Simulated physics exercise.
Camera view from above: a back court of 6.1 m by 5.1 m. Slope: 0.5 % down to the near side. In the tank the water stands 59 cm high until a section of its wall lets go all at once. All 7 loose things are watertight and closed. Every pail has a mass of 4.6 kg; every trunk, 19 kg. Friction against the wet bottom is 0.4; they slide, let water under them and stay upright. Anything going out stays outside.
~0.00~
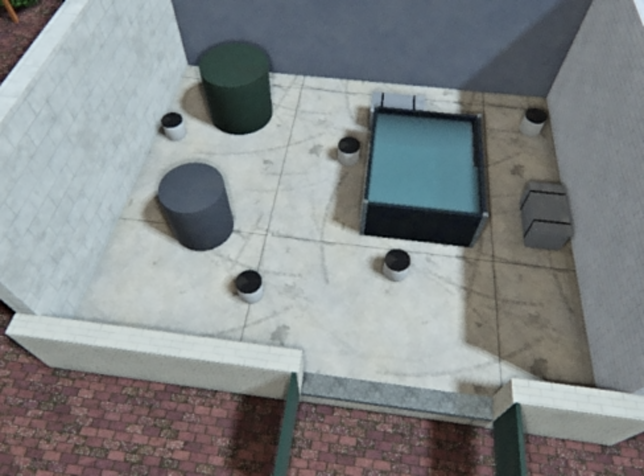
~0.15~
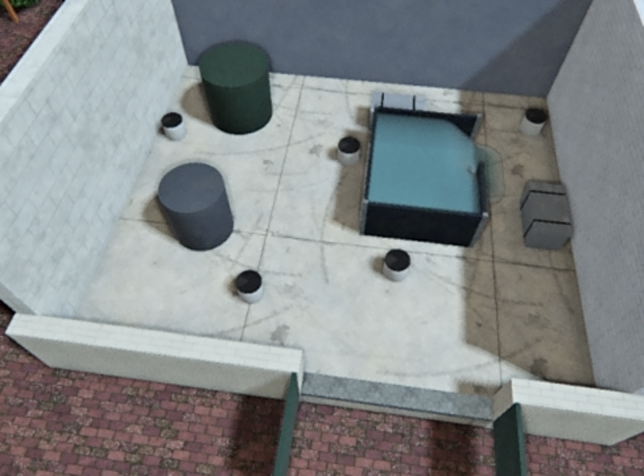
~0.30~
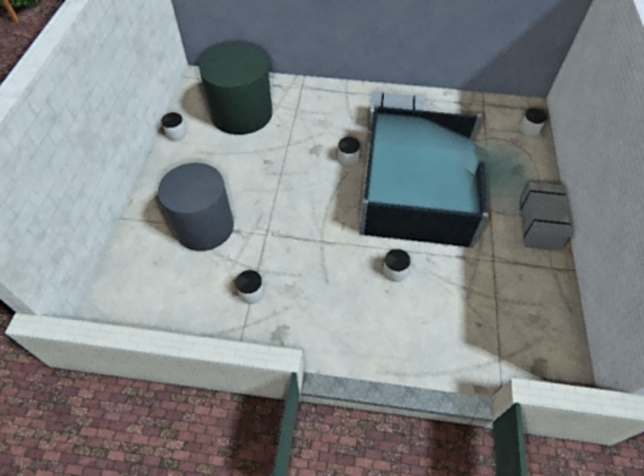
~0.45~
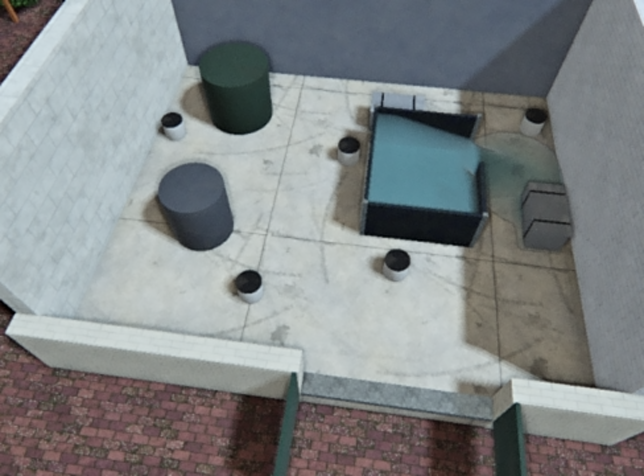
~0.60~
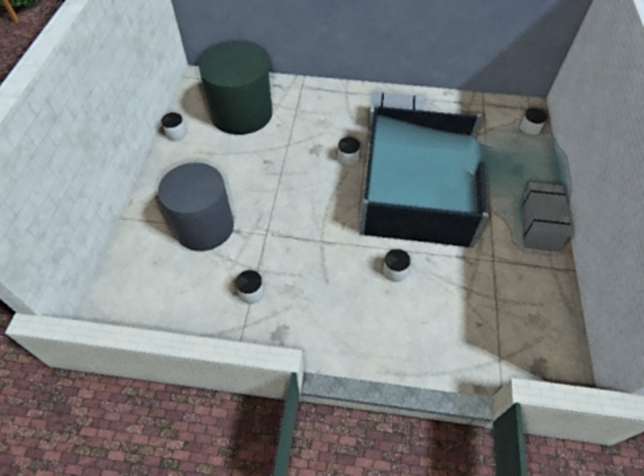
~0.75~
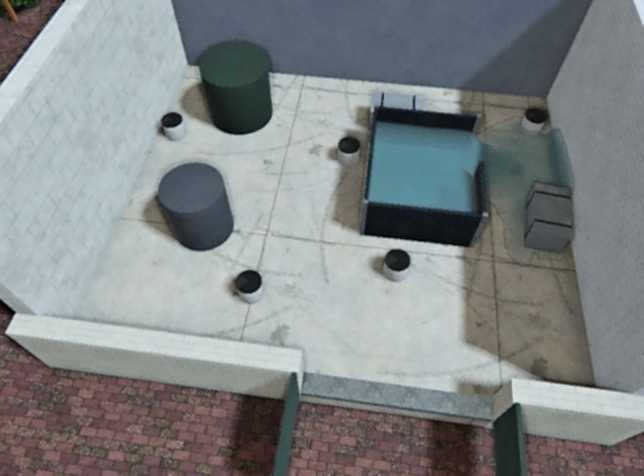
At the start, a walled court seen from above holds two large cylinders, several small pails, a grey trunk and a dark-sided tank full of water. Water then pours out through the tank's right side, spreads across the floor and around the trunk, which shifts very slightly while everything else stays put.
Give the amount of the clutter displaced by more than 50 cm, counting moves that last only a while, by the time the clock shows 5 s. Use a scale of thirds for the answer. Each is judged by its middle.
On that scale: One to two thirds.
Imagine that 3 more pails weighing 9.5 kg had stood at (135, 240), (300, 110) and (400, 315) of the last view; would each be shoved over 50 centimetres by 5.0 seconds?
Order as listed: Inside half a metre / inside half a metre / inside half a metre.
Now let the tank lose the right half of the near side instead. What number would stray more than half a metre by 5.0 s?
The answer would then be 1.
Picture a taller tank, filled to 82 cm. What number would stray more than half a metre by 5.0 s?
Count: 4.
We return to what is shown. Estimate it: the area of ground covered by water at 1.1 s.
Somewhere about 6.5 m2, give or take.
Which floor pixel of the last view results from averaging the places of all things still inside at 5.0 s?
They're centred close to (304, 197).
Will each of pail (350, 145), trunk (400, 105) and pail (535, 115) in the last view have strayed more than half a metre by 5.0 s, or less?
First falling below it, second exceeding it, third exceeding it.
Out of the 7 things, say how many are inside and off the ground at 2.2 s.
At that time, 0.
After 1.1 s 0 of 7 are over 50 cm from their spots; 1 afloat.
After 2.2 s 2 of 7 are over 50 cm from their spots; 0 afloat.
After 3.5 s 3 of 7 are over 50 cm from their spots; 1 afloat.
After 5.0 s 3 of 7 are over 50 cm from their spots, and 3 have been at some point; 1 afloat.
